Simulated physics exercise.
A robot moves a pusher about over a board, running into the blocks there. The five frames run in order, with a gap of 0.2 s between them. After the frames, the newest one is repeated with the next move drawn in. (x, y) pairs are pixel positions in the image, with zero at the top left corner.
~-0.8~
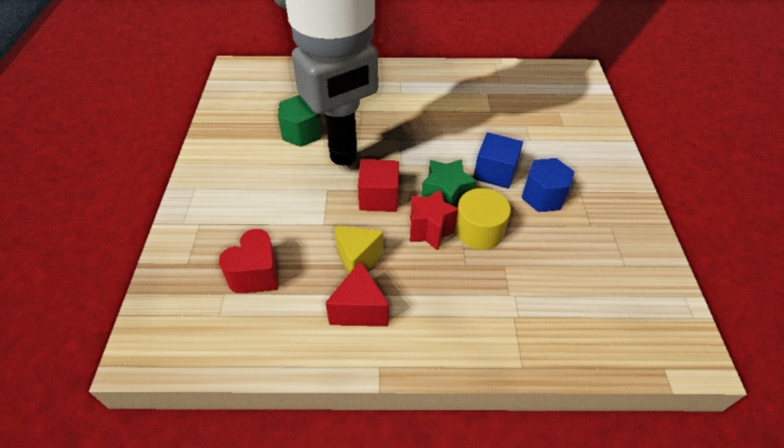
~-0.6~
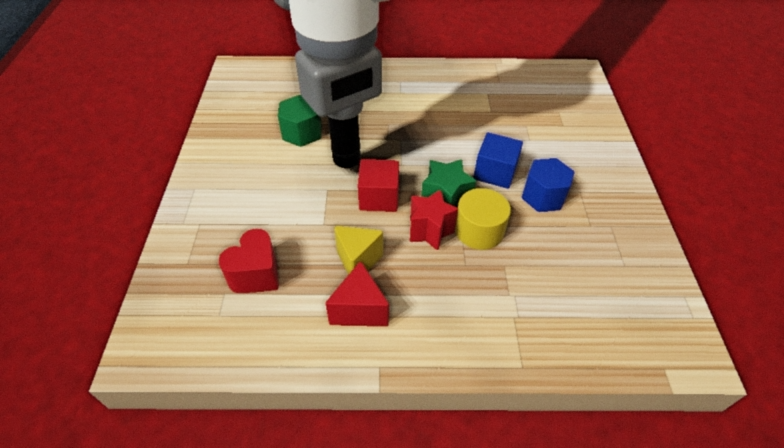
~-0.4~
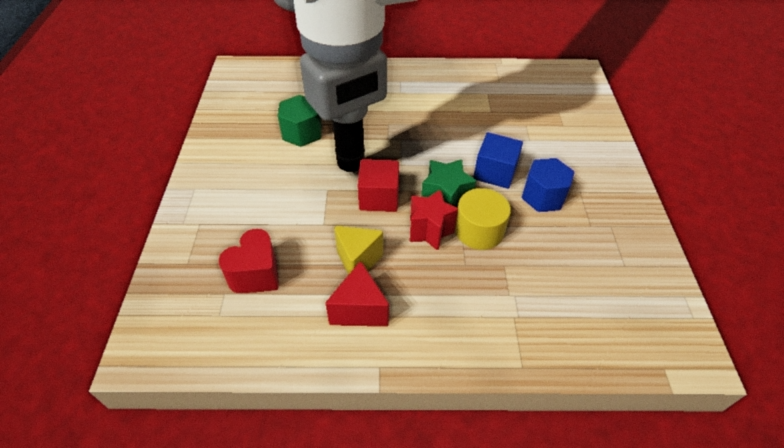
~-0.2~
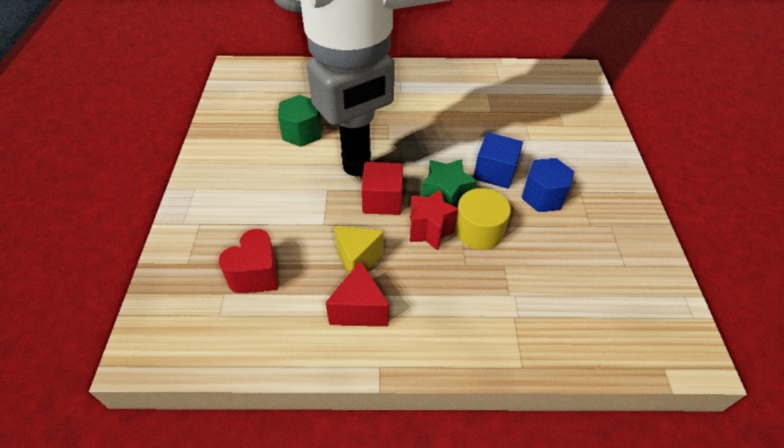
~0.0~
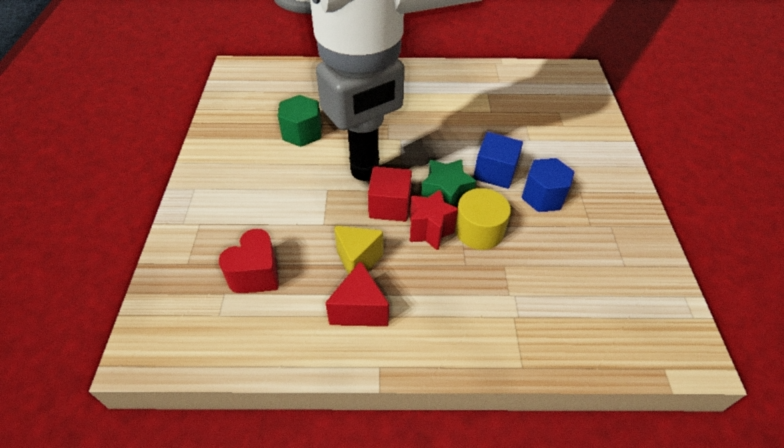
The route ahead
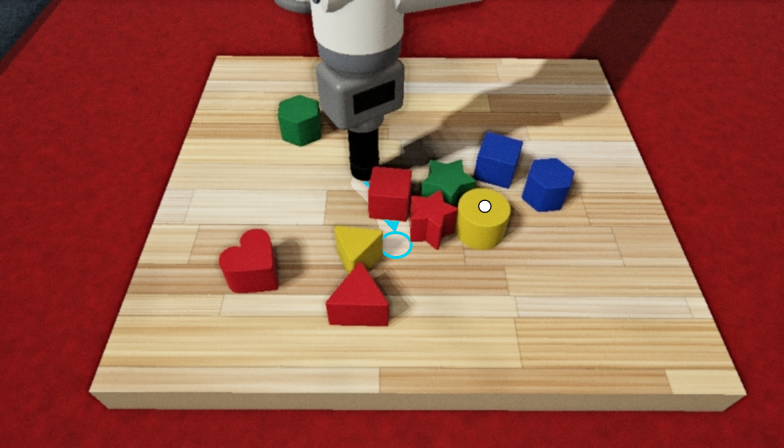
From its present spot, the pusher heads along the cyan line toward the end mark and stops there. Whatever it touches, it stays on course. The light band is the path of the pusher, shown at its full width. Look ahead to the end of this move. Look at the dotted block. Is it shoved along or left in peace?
By the last moment of the path, the dotted block has stayed put.
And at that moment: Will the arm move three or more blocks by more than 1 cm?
Final answer: No.
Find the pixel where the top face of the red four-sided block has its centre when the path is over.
Most likely (428, 250).
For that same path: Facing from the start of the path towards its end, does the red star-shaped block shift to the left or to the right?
Facing from start to end, it will go to the left.
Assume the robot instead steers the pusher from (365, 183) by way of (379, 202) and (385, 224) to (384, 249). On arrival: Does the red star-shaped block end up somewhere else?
In short: Yes.
The line goes from (365, 183) via (382, 200) and (393, 221), ending at (396, 245); the dot is on the yellow circular block.
What follows on the original path. Halfway along, pusher (389, 200); red four-sided block (407, 215), turned 25° clockwise; red star-shaped block (448, 230), turned 45° anticlockwise.
At the end, pusher (396, 235); red four-sided block (428, 250); red star-shaped block (473, 250), turned 70° anticlockwise; yellow circular block unmoved.
